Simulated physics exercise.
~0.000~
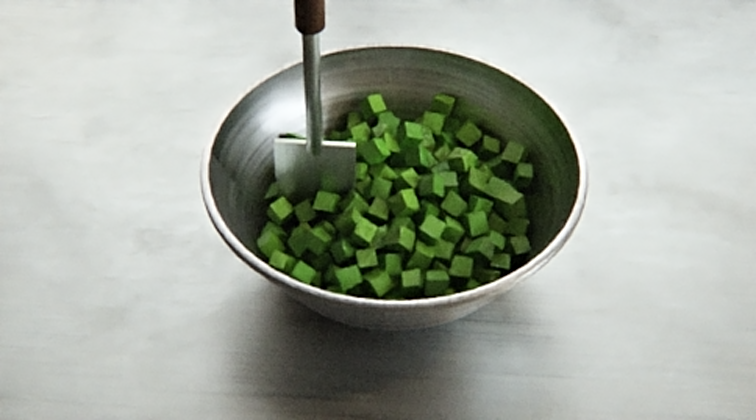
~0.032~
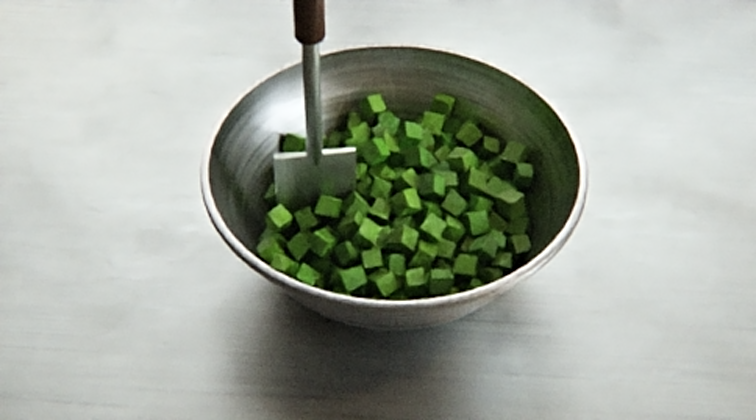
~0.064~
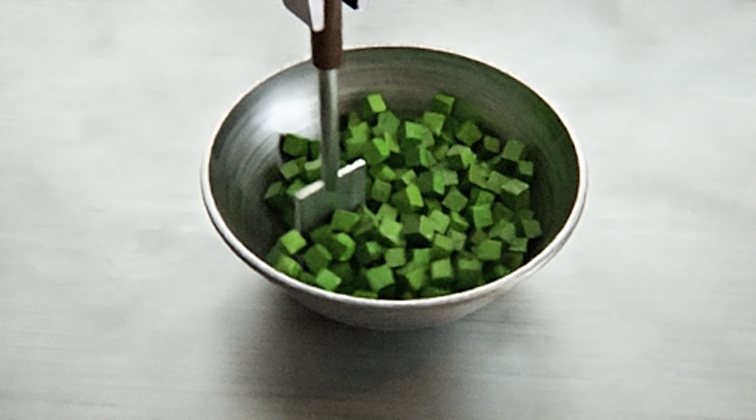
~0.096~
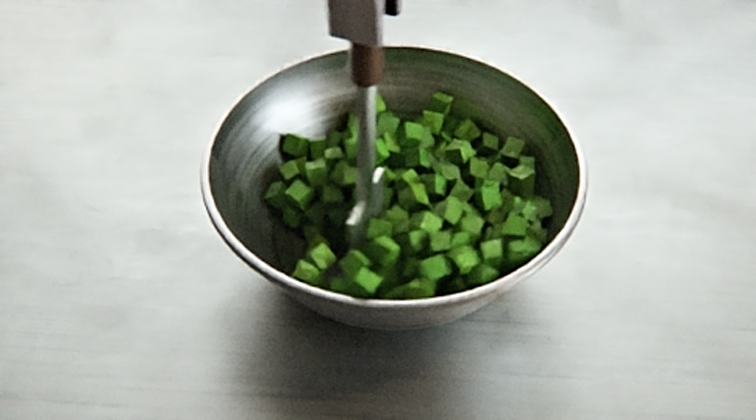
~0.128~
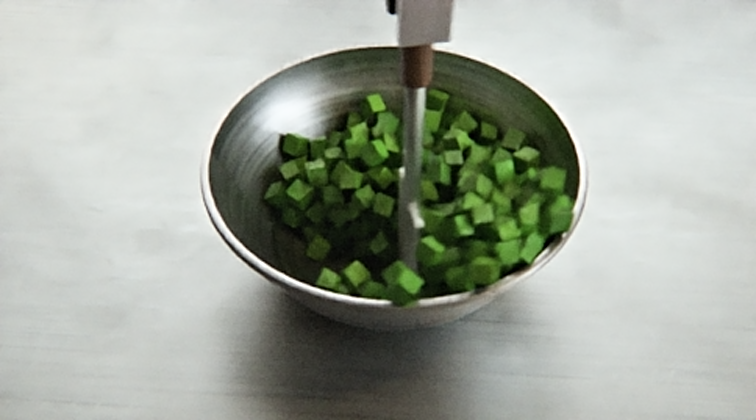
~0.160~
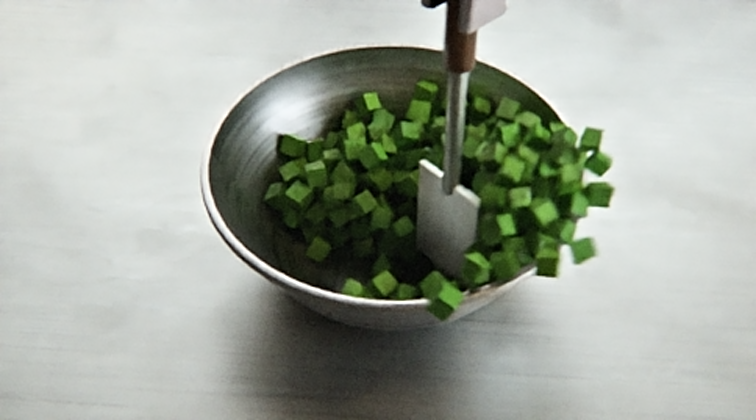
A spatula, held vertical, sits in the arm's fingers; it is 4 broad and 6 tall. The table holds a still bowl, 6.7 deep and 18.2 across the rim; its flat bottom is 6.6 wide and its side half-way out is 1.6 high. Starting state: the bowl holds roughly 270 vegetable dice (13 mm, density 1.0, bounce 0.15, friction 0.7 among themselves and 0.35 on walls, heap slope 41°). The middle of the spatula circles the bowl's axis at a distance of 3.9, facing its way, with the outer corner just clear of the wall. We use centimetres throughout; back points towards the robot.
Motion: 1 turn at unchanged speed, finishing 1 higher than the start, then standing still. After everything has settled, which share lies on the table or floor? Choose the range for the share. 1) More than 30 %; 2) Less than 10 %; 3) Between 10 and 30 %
1, more than 30 %.
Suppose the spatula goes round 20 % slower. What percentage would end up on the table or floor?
That would be some 30 percent.
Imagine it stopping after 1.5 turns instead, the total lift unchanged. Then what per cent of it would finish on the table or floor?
50 %.
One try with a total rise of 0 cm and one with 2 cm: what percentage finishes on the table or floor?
About 35 and 30 per cent.
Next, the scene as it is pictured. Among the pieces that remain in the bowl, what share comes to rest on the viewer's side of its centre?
Some 65 per cent.
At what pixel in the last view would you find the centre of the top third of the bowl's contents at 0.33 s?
(314, 91).
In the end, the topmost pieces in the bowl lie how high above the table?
About 7.0 centimetres.
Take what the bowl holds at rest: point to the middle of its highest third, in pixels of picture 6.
Roughly at pixel (315, 253).
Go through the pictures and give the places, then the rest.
In the first picture, spatula neck at (314, 119), 0° round; upper third of the load around (403, 186), from x 270 to 525, top at y 105; 267 in the bowl.
In the second picture, spatula neck at (314, 130), 13° round; upper third of the load around (403, 190), from x 270 to 525, top at y 105.
In the third picture, spatula neck at (330, 155), 43° round; upper third of the load around (410, 222), from x 280 to 525, top at y 105.
In the fourth picture, spatula neck at (366, 172), 74° round; upper third of the load around (434, 228), from x 280 to 540, top at y 105.
In the fifth picture, spatula neck at (412, 173), 105° round; upper third of the load around (475, 214), from x 280 to 560, top at y 105.
In the sixth picture, spatula neck at (452, 158), 136° round; upper third of the load around (509, 184), from x 280 to 600, top at y 95; 260 in the bowl, 7 in flight or on the tool.
By 0.24 s, 218° round, highest piece 10 above the table; 227 in the bowl, 2 on the table or floor, 38 in flight or on the tool.
By 0.33 s, 300° round, highest piece 10 above the table; 196 in the bowl, 27 on the table or floor, 44 in flight or on the tool.
By 0.57 s, 0° round, highest piece 8 above the table; 159 in the bowl, 106 on the table or floor, 2 in flight or on the tool.
By 1.27 s, 0° round, highest piece 8 above the table; 159 in the bowl, 108 on the table or floor.
Final count, 159 in the bowl, 108 on the table or floor. That is 40 % on the table or floor.
